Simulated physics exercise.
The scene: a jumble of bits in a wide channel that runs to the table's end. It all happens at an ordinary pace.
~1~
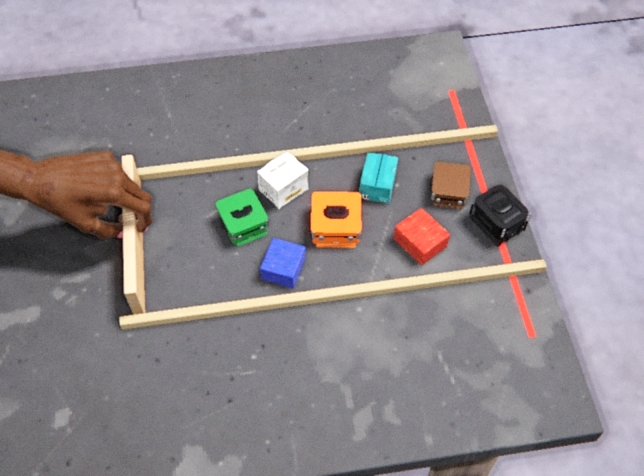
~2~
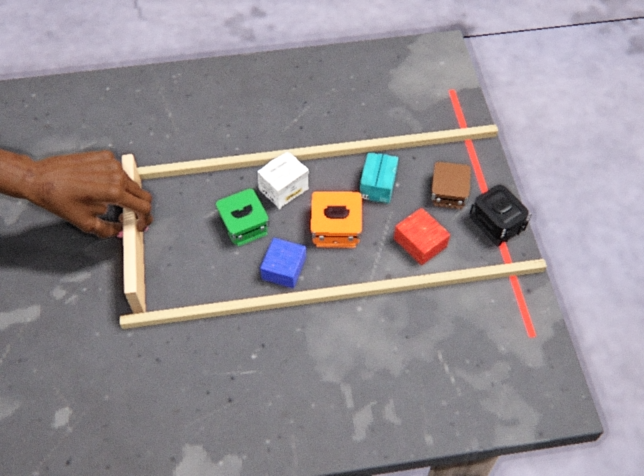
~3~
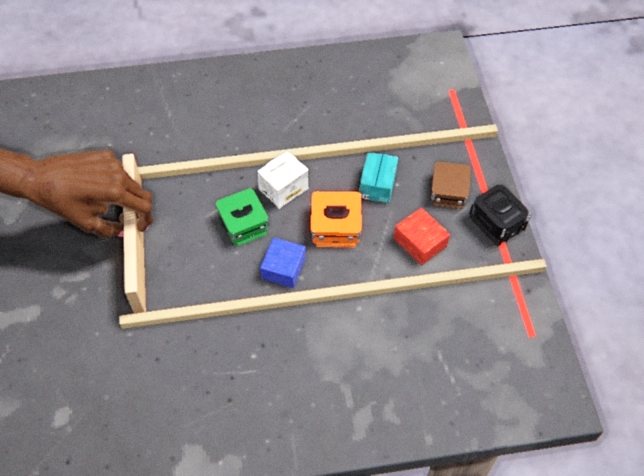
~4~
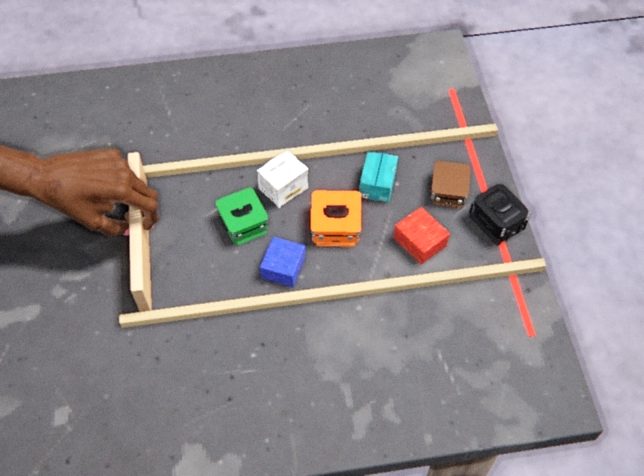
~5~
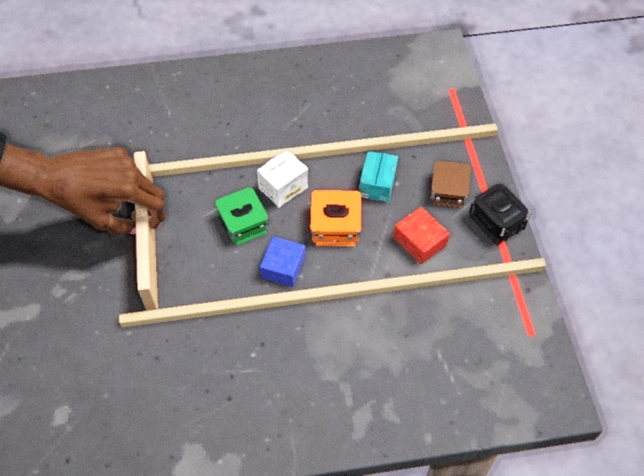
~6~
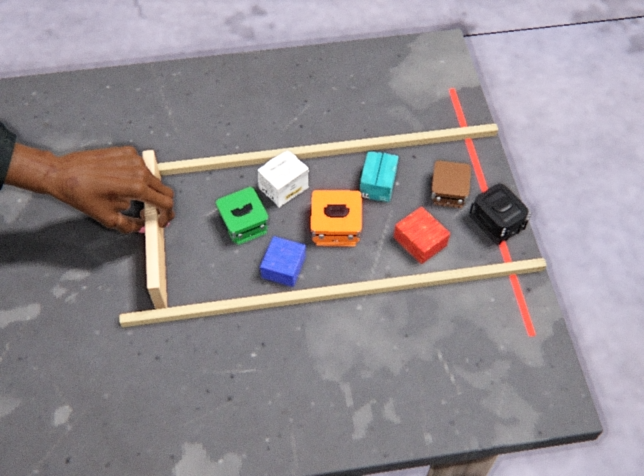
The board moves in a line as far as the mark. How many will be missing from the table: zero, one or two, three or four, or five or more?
The number that fall off is five or more.
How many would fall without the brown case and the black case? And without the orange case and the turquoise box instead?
First 3, then 3.
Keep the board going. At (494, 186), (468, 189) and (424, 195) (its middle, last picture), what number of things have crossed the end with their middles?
Past the end: 5, 3 and 2.
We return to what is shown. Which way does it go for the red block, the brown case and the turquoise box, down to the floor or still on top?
The red block comes down, the brown case comes down, the turquoise box is lost.
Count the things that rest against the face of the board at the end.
That makes 3.
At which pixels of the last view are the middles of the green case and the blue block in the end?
About (507, 187), and the other about (517, 227).
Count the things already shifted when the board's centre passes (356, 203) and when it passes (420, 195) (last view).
By then 7, and 8.
Soon after, none off yet; black case at rest near (500, 213); brown case at rest near (450, 185); red block at rest near (422, 236).
After that, none off yet; black case at rest near (500, 213); brown case at rest near (450, 185); red block displaced a little near (437, 245).
And then, none off yet; black case displaced about its own width near (540, 214); brown case tilting a little near (525, 174); red block displaced well along near (493, 240).
In the end, the number that fall off is five or more; gone, orange case, turquoise box, red block, brown case and black case.
